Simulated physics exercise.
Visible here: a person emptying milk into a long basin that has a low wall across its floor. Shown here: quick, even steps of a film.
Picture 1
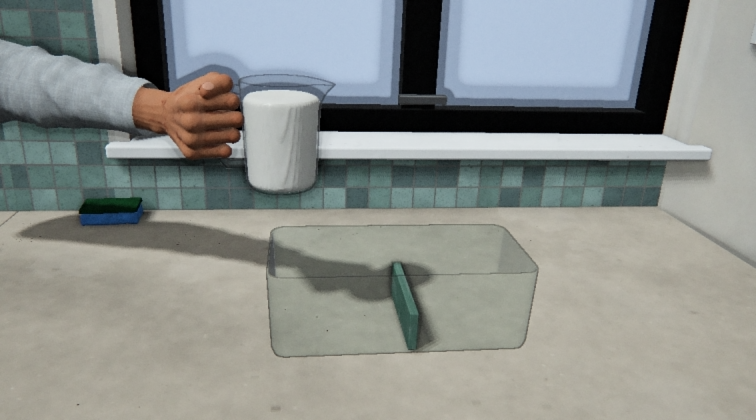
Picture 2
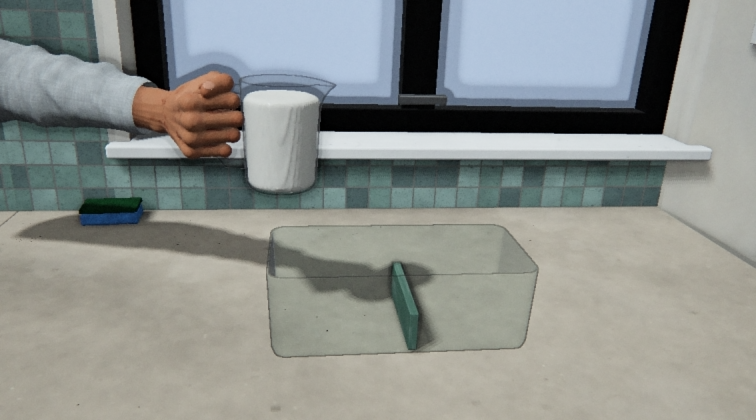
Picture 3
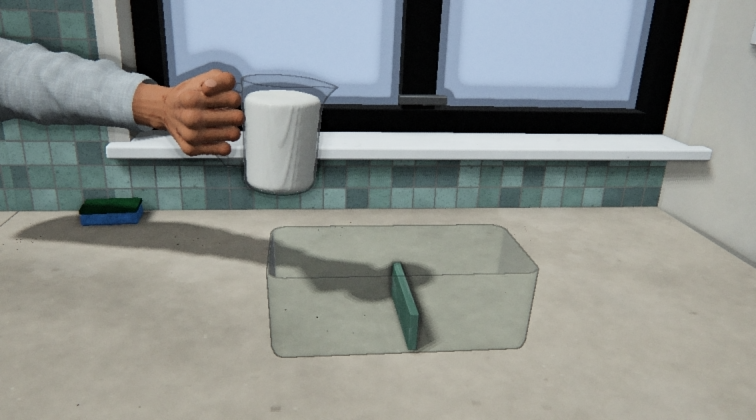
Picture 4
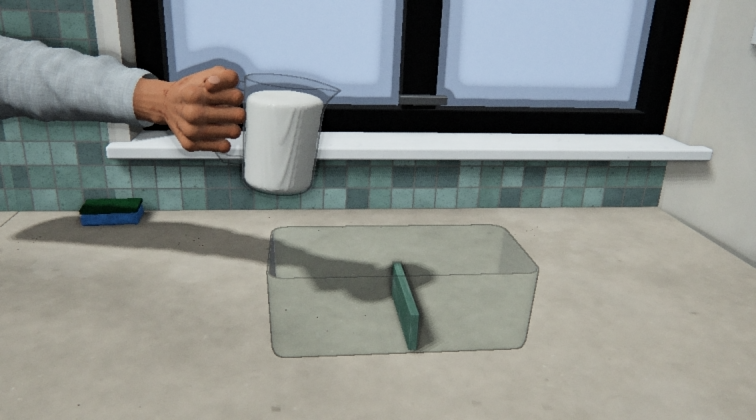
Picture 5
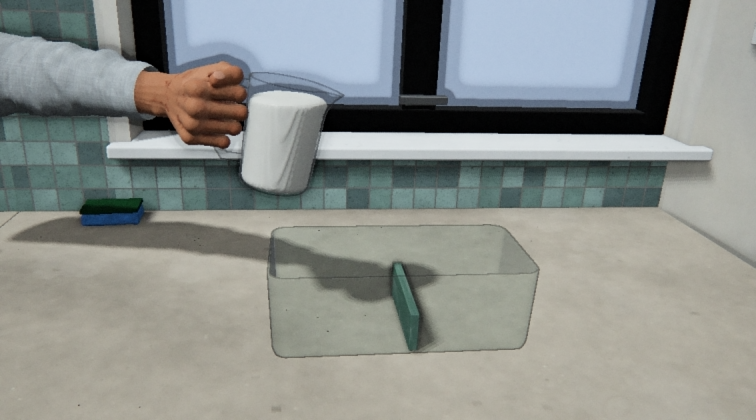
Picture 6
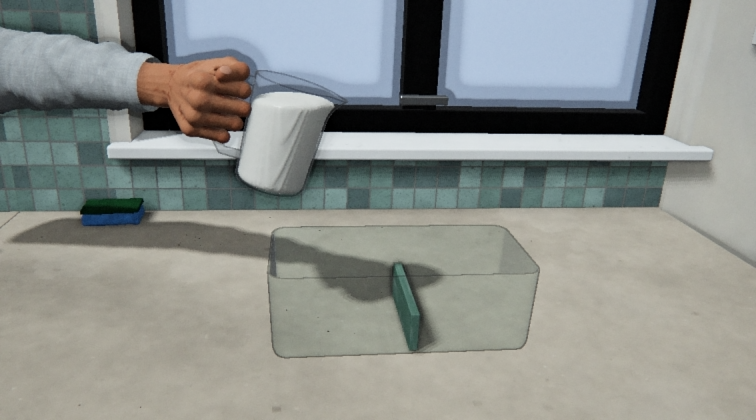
On a kitchen counter by a window, a hand gradually tilting a clear jug of milk rightward above an empty, low-walled basin.
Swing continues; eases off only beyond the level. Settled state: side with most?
The winner here is the left pocket, by the look of it.
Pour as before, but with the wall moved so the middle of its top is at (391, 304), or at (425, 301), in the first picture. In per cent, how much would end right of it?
In turn some 40 and 10 in a hundred.
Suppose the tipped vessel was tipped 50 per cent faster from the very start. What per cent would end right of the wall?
About 5 in a hundred.
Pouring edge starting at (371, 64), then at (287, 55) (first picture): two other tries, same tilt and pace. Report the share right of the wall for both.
In order, some 70 and 5 percent.
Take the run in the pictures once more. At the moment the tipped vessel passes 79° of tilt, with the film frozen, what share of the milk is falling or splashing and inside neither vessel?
That works out near 20 percent.
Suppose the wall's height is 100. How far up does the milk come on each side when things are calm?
The left side sits at 40 per cent and the right side at 10.
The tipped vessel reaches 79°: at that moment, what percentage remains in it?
Roughly 75 %.
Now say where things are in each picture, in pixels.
In the first frame, it leans 0°; its right rim is at (336, 83); the milk meets the walls at (243, 96) and (320, 97); the long basin's rim runs from (270, 252) to (520, 248); the wall's top is at (405, 287).
In the second frame, it leans 1°; its right rim is at (336, 84); the milk meets the walls at (244, 95) and (320, 98).
In the third frame, it leans 3°; its right rim is at (338, 86); the milk meets the walls at (245, 96) and (321, 99).
In the fourth frame, it leans 6°; its right rim is at (341, 89); the milk meets the walls at (247, 95) and (324, 100).
In the fifth frame, it leans 10°; its right rim is at (344, 94); the milk meets the walls at (249, 96) and (328, 100).
In the sixth frame, it leans 16°; its right rim is at (348, 100); the milk meets the walls at (252, 102) and (334, 102).
A moment on, the tilt is 79° and 75 per cent is still to pour, 4 is left of the wall and 2 right of it.
Next, the tilt is 116° and 15 per cent is still to pour, 58 is left of the wall and 8 right of it.
Then the tilt is 121° and 0 per cent is still to pour, 84 is left of the wall and 10 right of it.
Later the tilt is 121° and 0 per cent is still to pour, 84 is left of the wall and 11 right of it.
Finally, 84 per cent lies left of the wall, 11 right of it and 5 outside.
